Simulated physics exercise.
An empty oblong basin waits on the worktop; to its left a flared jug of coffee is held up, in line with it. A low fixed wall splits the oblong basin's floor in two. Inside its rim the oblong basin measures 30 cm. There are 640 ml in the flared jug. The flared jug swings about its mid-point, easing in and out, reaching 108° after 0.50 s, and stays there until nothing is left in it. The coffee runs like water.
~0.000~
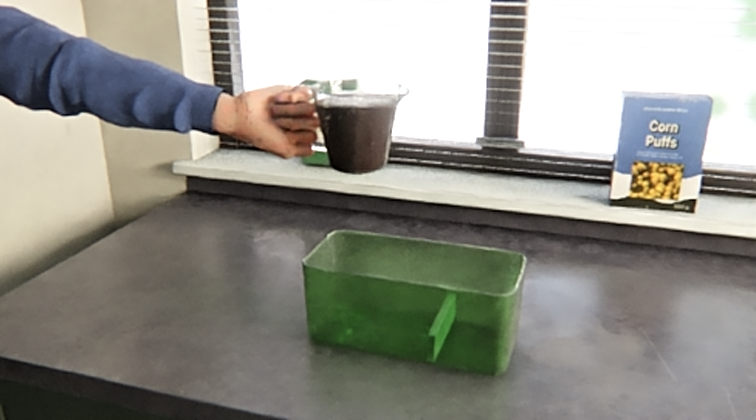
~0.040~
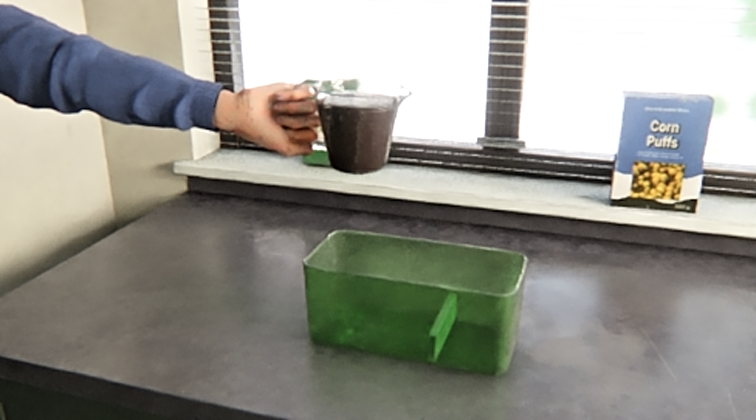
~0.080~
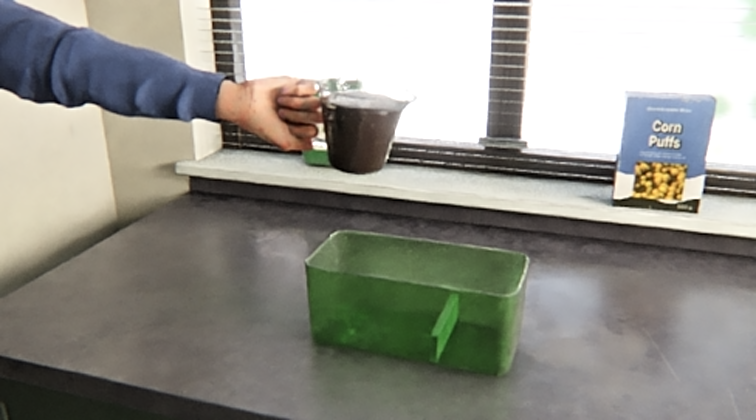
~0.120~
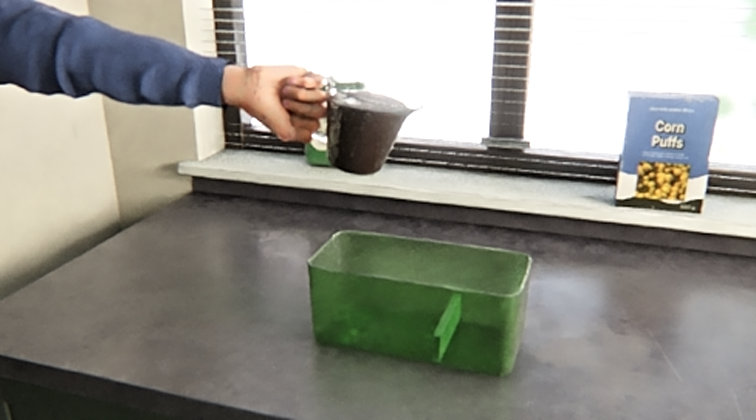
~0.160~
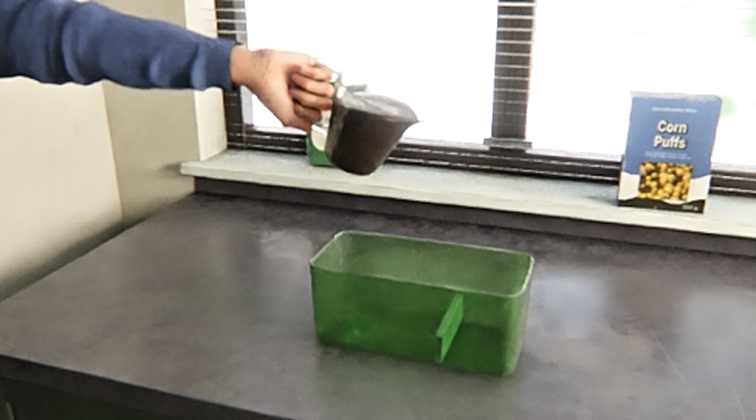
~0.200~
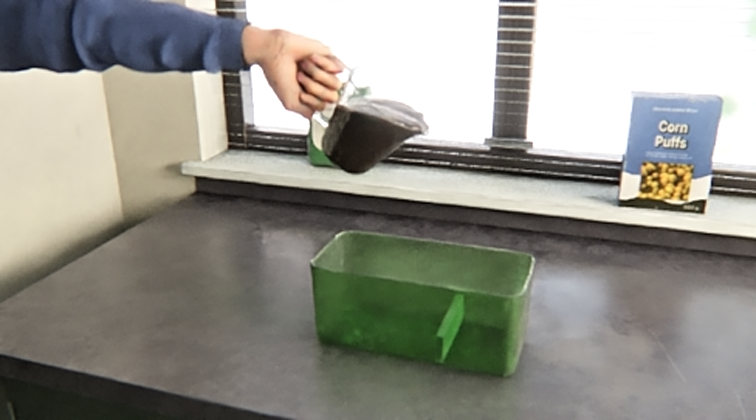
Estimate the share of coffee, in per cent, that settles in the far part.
The far part has some 43 per cent.
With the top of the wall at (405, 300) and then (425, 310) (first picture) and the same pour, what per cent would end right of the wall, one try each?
In turn about 85 and 80 per cent.
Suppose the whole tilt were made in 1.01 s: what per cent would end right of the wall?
Then about 70 per cent.
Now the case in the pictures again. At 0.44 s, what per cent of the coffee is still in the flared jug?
Near 34 in a hundred.
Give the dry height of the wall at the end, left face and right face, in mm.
Some 30 mm on the left and 20 mm on the right.
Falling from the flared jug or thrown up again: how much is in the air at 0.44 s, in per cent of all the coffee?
Some 44 per cent.
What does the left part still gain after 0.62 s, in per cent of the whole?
Some 16 per cent.
After 0.44 s the tilt is 104° and 34 per cent is still to pour, 0 is left of the wall and 22 right of it.
After 0.62 s the tilt is 108° and 3 per cent is still to pour, 34 is left of the wall and 41 right of it.
After 0.80 s the tilt is 108° and 0 per cent is still to pour, 48 is left of the wall and 43 right of it.
After 1.00 s the tilt is 108° and 0 per cent is still to pour, 50 is left of the wall and 43 right of it.
In the end 50 per cent lies left of the wall, 43 right of it and 7 outside.
